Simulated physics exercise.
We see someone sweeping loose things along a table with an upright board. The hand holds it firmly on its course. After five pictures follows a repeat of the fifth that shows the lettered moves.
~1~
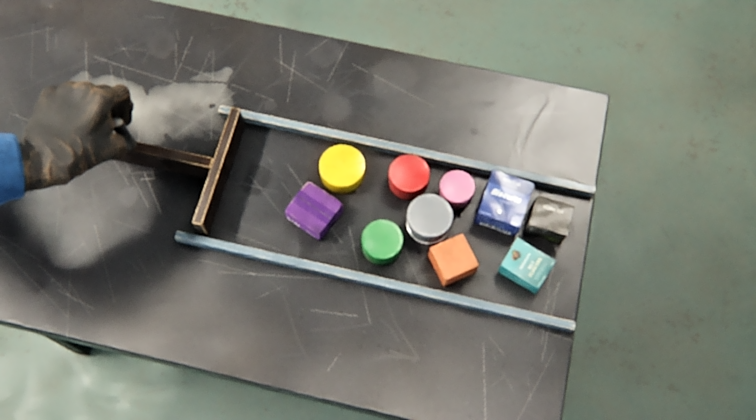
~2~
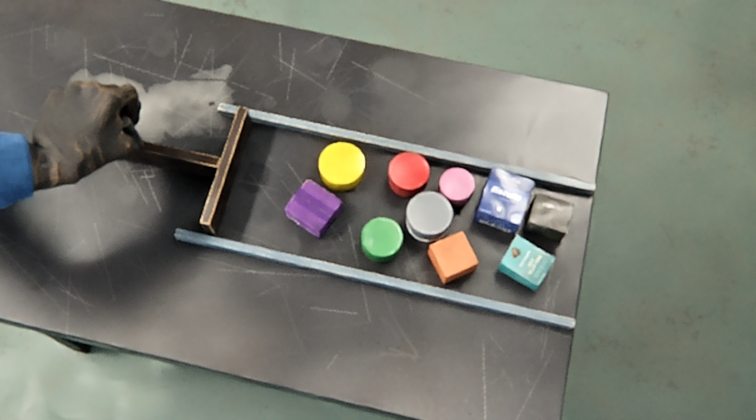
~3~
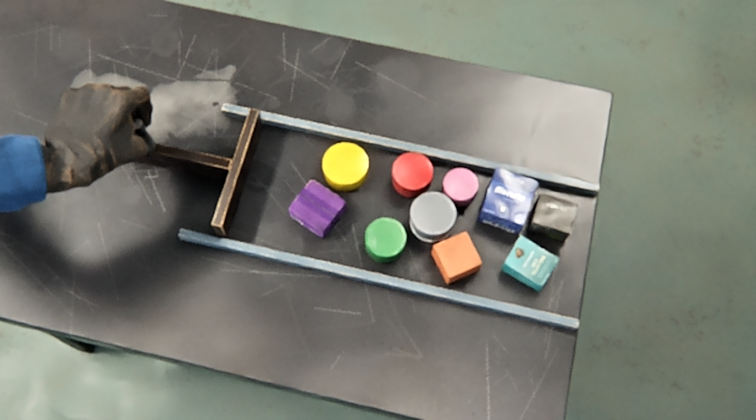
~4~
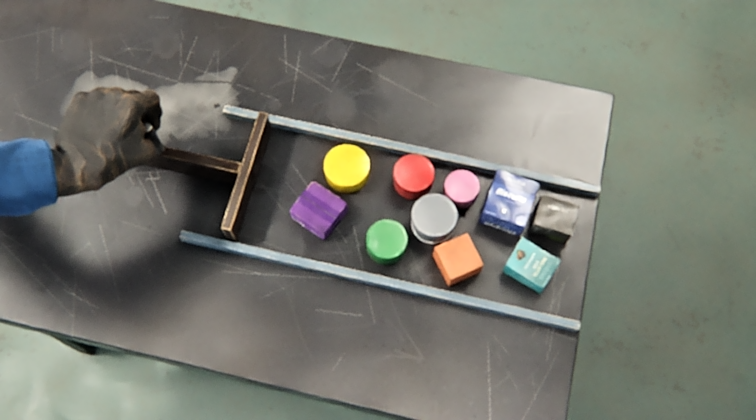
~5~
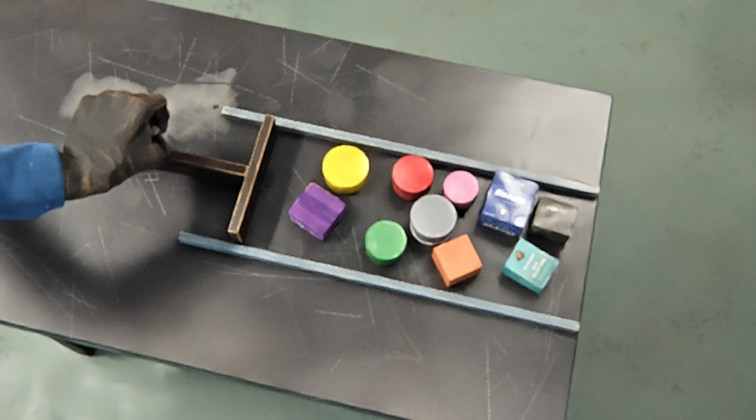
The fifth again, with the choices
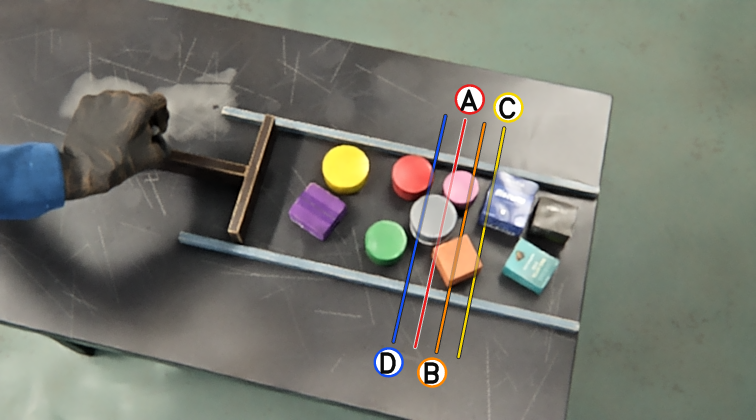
A gloved hand slides an upright board slightly right toward colourful tubs and blocks.
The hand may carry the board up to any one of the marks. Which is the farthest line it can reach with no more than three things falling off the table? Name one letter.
Stop at C.
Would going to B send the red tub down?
No.
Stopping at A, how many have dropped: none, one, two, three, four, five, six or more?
In all, one.
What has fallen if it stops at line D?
It is the black packet.
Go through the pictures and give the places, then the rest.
Red tub (409, 177); green jar (382, 243); turquoise box (527, 266), in the first picture.
Board (224, 164); orange block (453, 257), in the second picture.
Board (236, 166); yellow pot (346, 167), in the third picture.
Board (245, 169); black packet (554, 219), in the fourth picture.
Board (252, 172); grey tin (433, 220); red tub (412, 178); green jar (386, 244), in the fifth picture.
On the marked copy, A at (442, 227); B at (462, 232); C at (483, 236); D at (421, 223).
Taking C. A third of the way, board (334, 190); yellow pot (371, 175); green jar (393, 247).
Two thirds of the way, board (417, 208); black packet (599, 250); blue packet (566, 218).
When it is over, board (482, 223); black packet over the edge; blue packet over the edge; two fallen.
As for the rest, A is within the limit but short; B is within the limit but short; D is within the limit but short.
